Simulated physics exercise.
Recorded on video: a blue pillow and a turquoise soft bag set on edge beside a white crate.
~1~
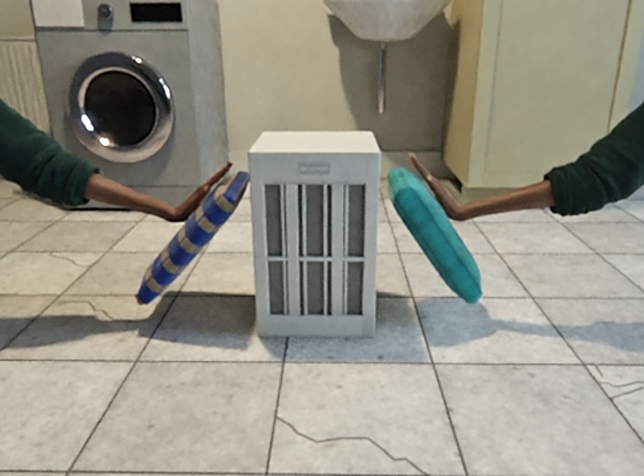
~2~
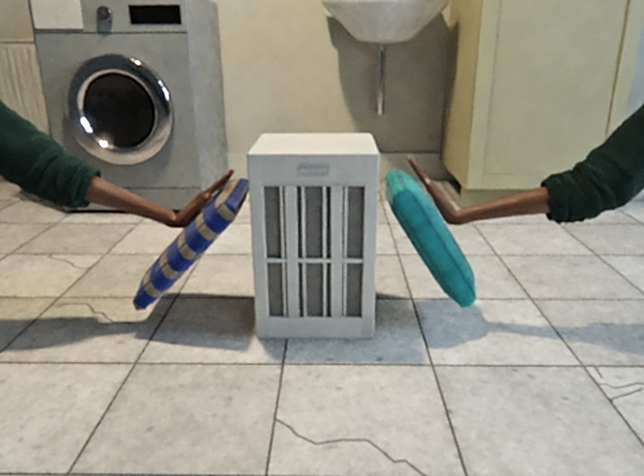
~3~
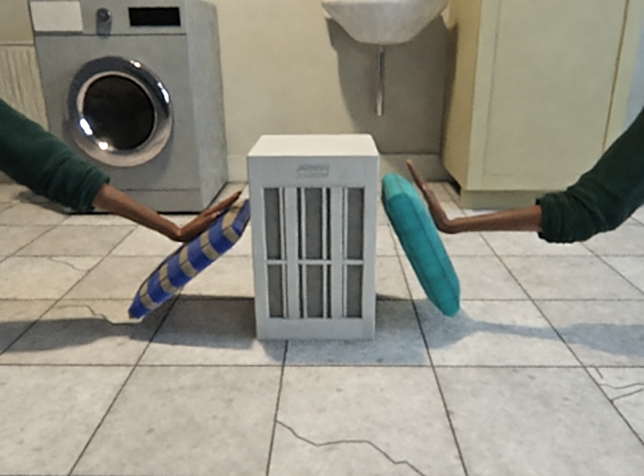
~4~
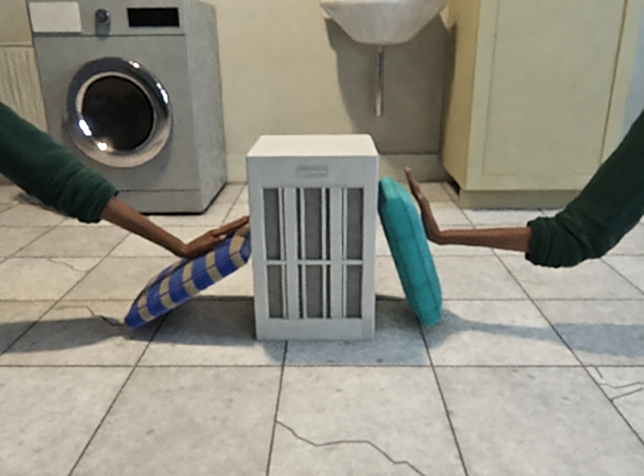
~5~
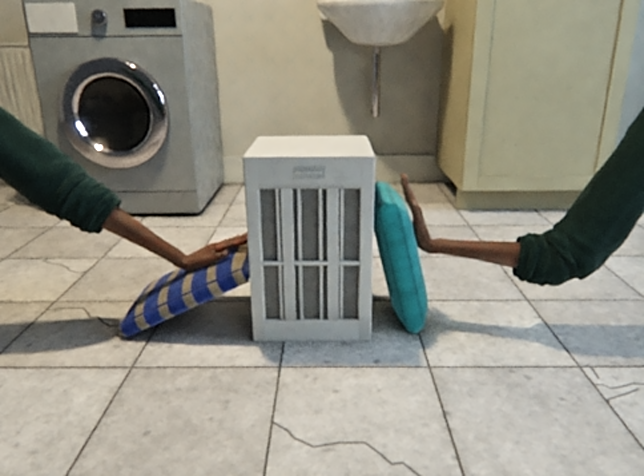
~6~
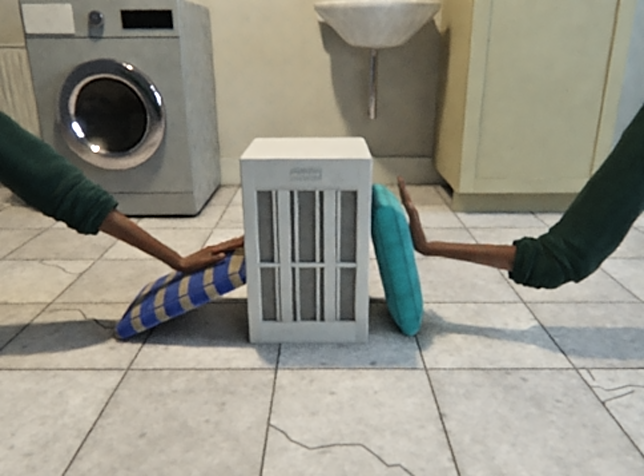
Two dark-sleeved arms, one from each side, press a blue pillow with tan checks and a turquoise soft bag against a white crate, seen from low in front on a cracked tile floor. Behind stand a grey washing machine, a sink and a cream cabinet. The pillow sinks leftward to a low slant while the bag's foot slides left until it is almost upright, and the view shifts slightly.
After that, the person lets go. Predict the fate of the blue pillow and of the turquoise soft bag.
The blue pillow falls down. The turquoise soft bag remains propped up.
Then, 0.22 s later than the last view, pillow flat on the floor near (188, 299); soft bag against the side near (393, 258).
Then, 0.34 s later than the last view, pillow flat on the floor near (187, 305); soft bag against the side near (394, 258).
Finally, pillow flat on the floor near (187, 306); soft bag against the side near (393, 258). The blue pillow slips and lies down and the turquoise soft bag holds its lean.
